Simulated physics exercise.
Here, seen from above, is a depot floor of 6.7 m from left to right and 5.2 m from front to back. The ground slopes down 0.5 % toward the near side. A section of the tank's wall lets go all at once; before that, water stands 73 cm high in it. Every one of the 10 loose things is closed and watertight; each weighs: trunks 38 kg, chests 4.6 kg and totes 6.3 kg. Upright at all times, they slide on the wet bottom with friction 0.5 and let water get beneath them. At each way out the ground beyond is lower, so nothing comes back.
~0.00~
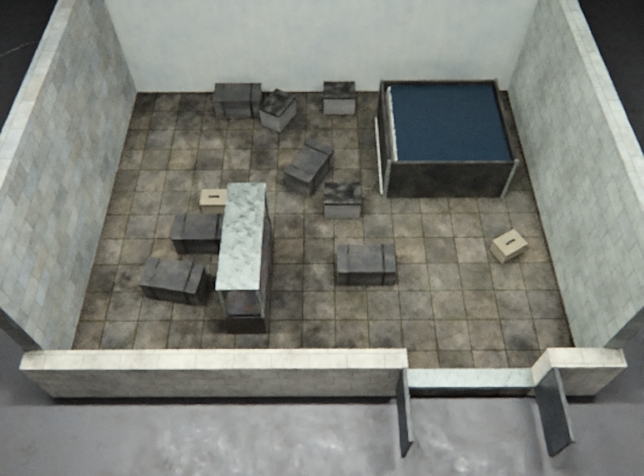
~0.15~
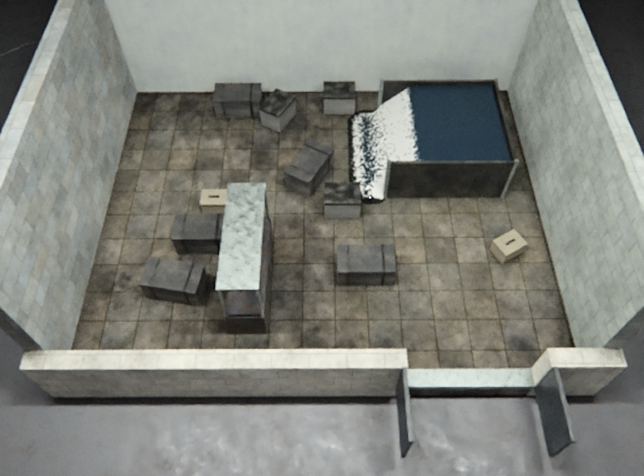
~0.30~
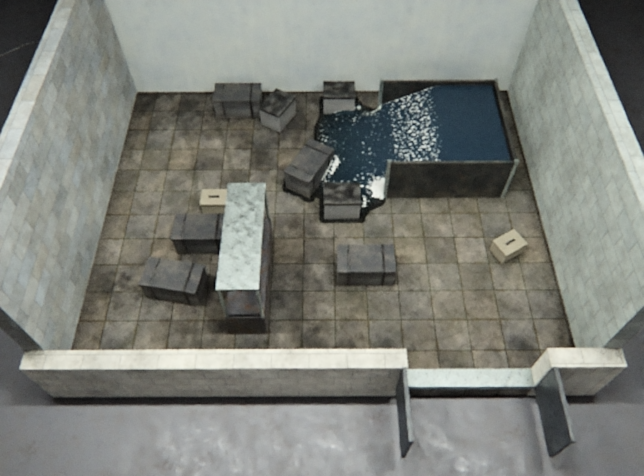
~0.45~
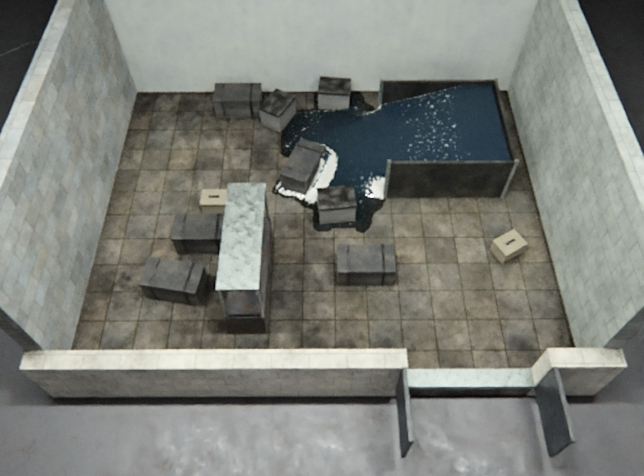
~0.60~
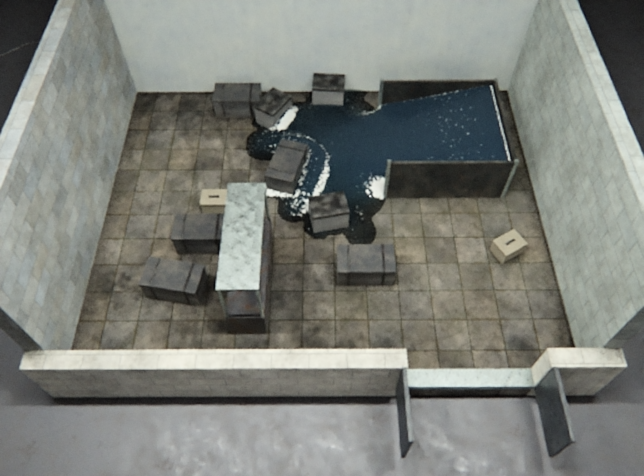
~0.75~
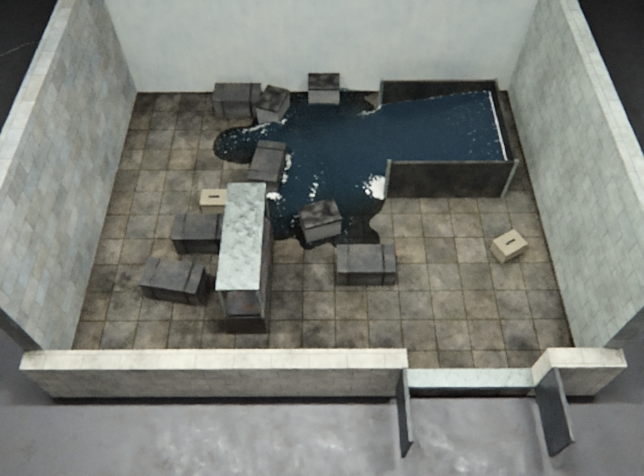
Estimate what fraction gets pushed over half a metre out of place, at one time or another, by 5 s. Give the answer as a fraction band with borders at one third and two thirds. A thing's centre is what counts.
Band: 2/3 or more.
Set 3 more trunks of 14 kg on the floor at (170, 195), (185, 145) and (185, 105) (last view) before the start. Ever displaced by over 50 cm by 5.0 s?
Item one beyond the mark, item two beyond the mark, item three beyond the mark.
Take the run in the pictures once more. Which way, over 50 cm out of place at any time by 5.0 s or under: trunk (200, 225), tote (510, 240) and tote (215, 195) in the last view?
Above the mark, below the mark, above the mark.
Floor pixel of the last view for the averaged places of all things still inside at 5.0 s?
Centred roughly on (245, 260).
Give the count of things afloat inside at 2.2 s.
Just then, the number is 5.
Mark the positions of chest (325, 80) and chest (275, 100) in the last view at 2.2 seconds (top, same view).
Somewhere around (251, 84) and (193, 96).
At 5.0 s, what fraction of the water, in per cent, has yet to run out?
Around 100 % of the water.
After 1.1 s 3 of 10 are over 50 cm from their spots; 2 afloat.
After 2.2 s 6 of 10 are over 50 cm from their spots; 5 afloat.
After 3.5 s 6 of 10 are over 50 cm from their spots; 5 afloat.
After 5.0 s 8 of 10 are over 50 cm from their spots, and 8 have been at some point; 7 afloat.
